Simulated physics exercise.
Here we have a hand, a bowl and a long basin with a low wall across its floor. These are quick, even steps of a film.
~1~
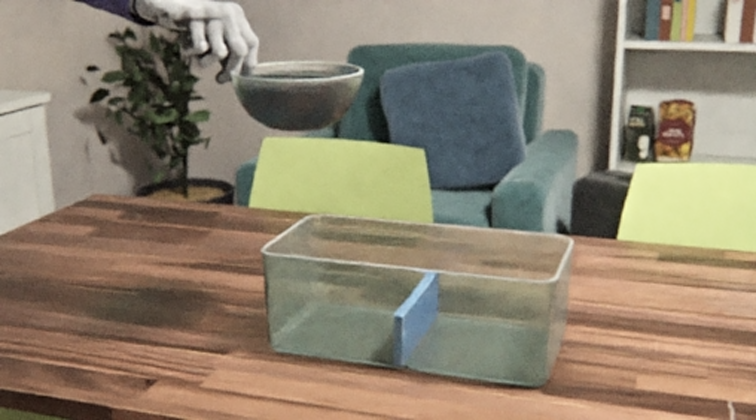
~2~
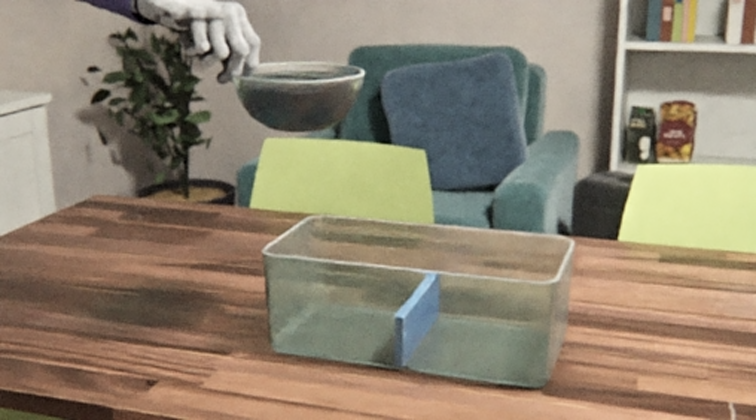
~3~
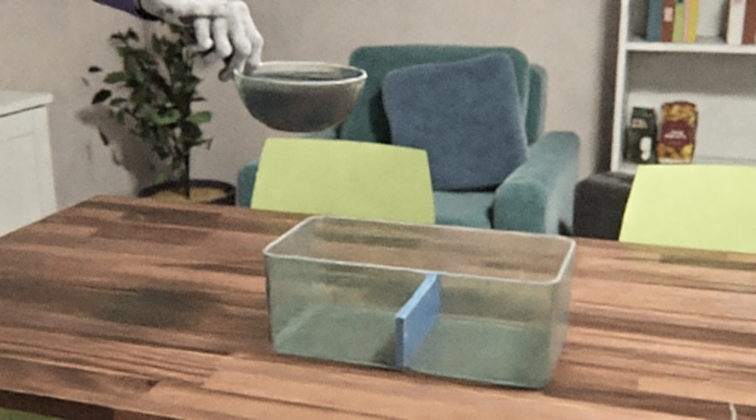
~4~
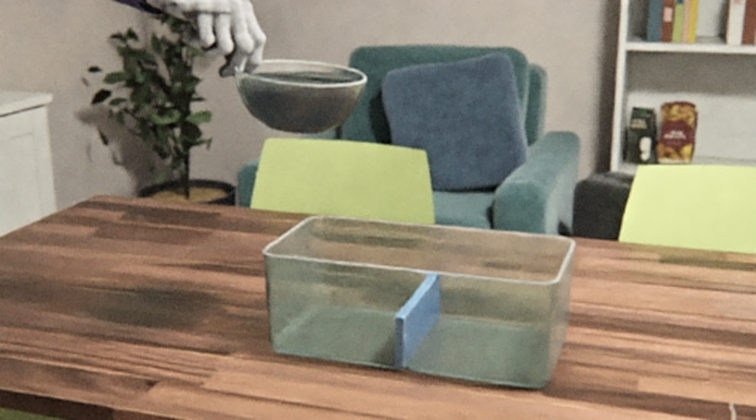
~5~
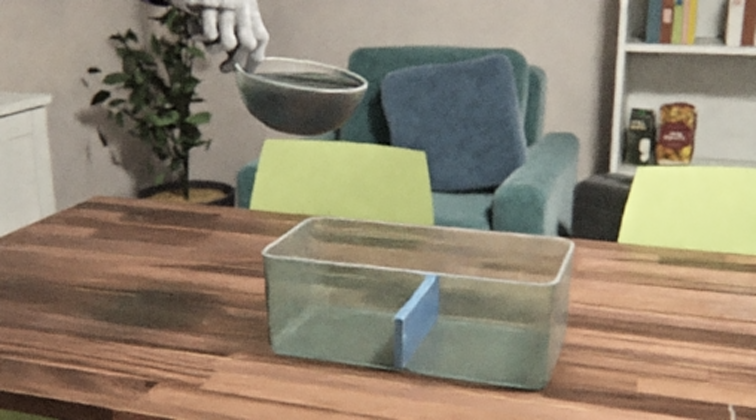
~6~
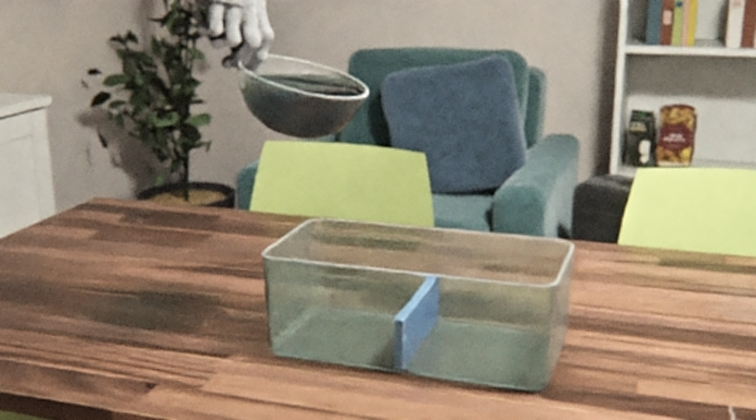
A hand held a dark bowl above a clear, long basin with a low blue wall inside, then slowly tilted it, its right rim dipping gently while the basin stayed still on the wooden table.
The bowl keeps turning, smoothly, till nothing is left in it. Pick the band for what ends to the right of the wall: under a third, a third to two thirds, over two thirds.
The share right of the wall is from a third to two thirds.
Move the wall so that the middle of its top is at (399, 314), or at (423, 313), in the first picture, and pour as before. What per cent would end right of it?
Roughly 70 per cent, and 40 per cent.
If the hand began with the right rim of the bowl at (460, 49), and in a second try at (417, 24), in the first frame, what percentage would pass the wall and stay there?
In turn 95 and 90 in a hundred.
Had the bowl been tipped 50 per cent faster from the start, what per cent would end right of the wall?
Some 25 per cent.
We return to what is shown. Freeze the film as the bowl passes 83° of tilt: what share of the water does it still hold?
It comes to 20 per cent or so.
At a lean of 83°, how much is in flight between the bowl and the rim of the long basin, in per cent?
Roughly 50 in a hundred.
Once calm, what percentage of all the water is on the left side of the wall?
About 55 per cent.
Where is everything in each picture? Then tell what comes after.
In the first frame, it leans 0°; its right rim is at (358, 75); the water meets the walls at (243, 77) and (357, 81); the long basin's rim runs from (286, 234) to (564, 260); the wall's top is at (418, 293).
In the second frame, it leans 1°; its right rim is at (360, 77); the water meets the walls at (244, 77) and (358, 82).
In the third frame, it leans 3°; its right rim is at (361, 79); the water meets the walls at (247, 76) and (360, 84).
In the fourth frame, it leans 6°; its right rim is at (362, 83); the water meets the walls at (247, 76) and (360, 86).
In the fifth frame, it leans 10°; its right rim is at (362, 89); the water meets the walls at (249, 76) and (362, 88).
In the sixth frame, it leans 15°; its right rim is at (363, 97); the water meets the walls at (251, 78) and (365, 91).
A moment on, the bowl is tipped on its side and 19 per cent is still to pour, 10 is left of the wall and 21 right of it.
Next, the bowl is tipped right over and 0 per cent is still to pour, 57 is left of the wall and 41 right of it.
Then the bowl is tipped right over and 0 per cent is still to pour, 57 is left of the wall and 41 right of it.
Later the bowl is tipped right over and 0 per cent is still to pour, 57 is left of the wall and 41 right of it.
At rest 57 per cent lies left of the wall, 41 right of it and 2 outside.
